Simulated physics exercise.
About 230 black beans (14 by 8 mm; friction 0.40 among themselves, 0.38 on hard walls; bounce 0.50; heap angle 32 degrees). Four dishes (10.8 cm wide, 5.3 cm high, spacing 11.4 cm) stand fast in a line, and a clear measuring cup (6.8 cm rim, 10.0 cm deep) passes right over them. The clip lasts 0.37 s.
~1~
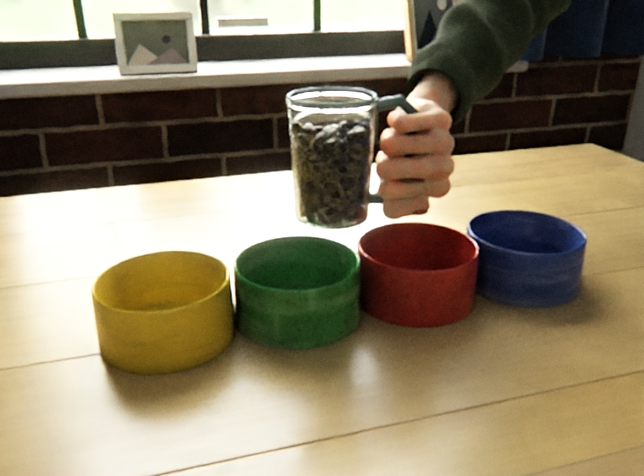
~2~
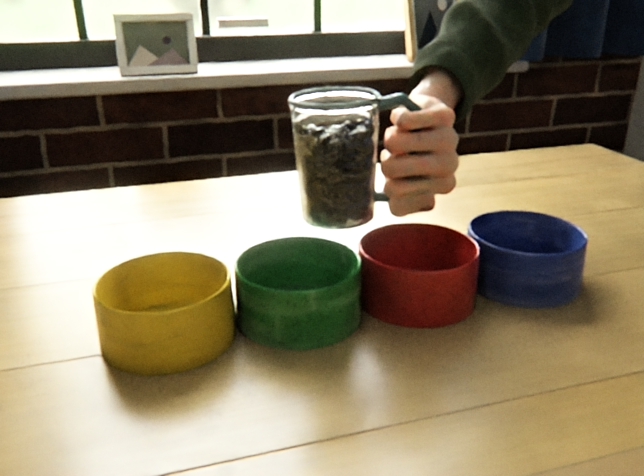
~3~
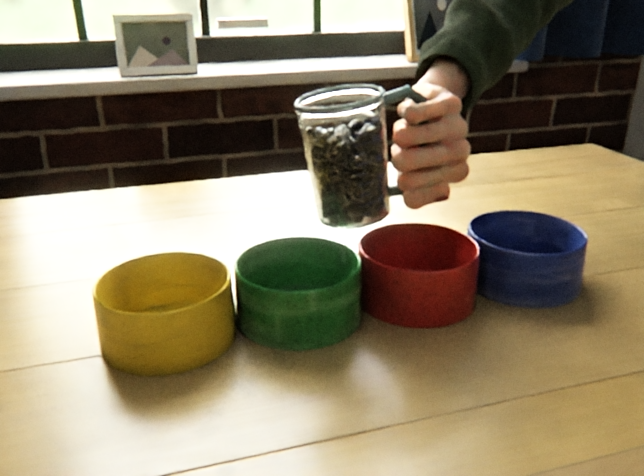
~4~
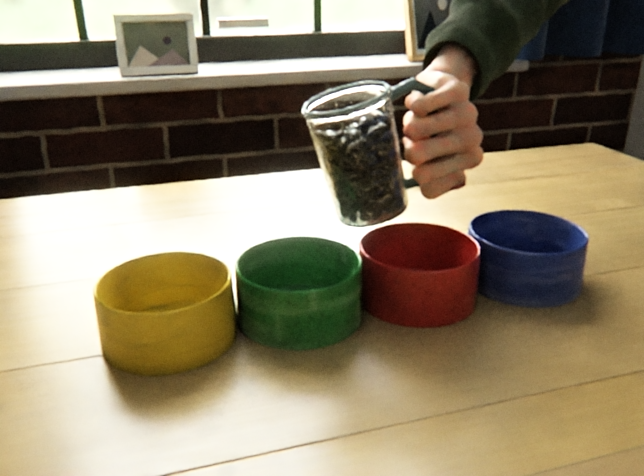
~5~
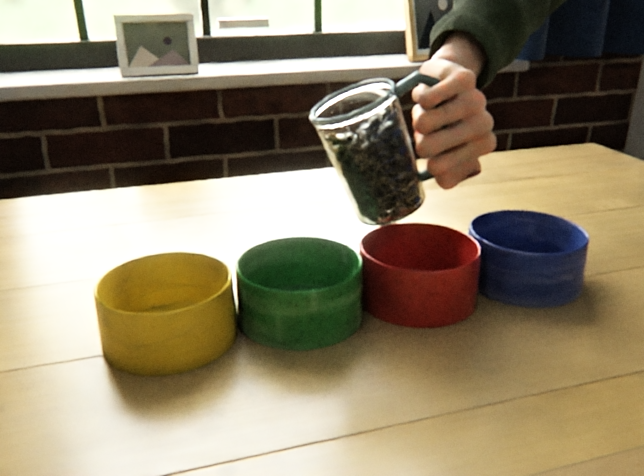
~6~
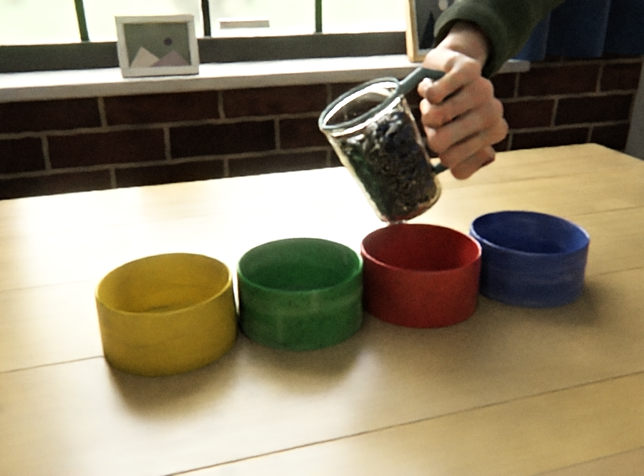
On a wooden table, a hand tilting a clear cup of dark beans leftward while moving it right above four coloured dishes.
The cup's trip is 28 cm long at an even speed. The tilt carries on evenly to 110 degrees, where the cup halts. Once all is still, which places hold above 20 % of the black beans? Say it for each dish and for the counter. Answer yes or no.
Red yes, blue yes, green no, yellow no, counter no.
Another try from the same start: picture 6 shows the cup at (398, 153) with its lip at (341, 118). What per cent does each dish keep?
Red 0, blue 100, green 0, yellow 0.
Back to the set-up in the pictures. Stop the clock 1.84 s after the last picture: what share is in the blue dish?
Near 50 per cent so far.
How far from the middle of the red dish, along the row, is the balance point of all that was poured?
Some 7 cm to the right.
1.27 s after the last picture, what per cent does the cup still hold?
Some 35 per cent of the load.
Then, 0.76 s after the last picture, tilt 98 degrees; cup holds 95 %, red 5 %.
Then, 1.27 s after the last picture, tilt 110 degrees; cup holds 35 %, red 35 %, blue 20 %.
Then, 1.84 s after the last picture, tilt 110 degrees; cup holds 10 %, red 35 %, blue 50 %.
In the end, red 35 %, blue 60 %, green 0 %, yellow 0 %, counter 5 %.
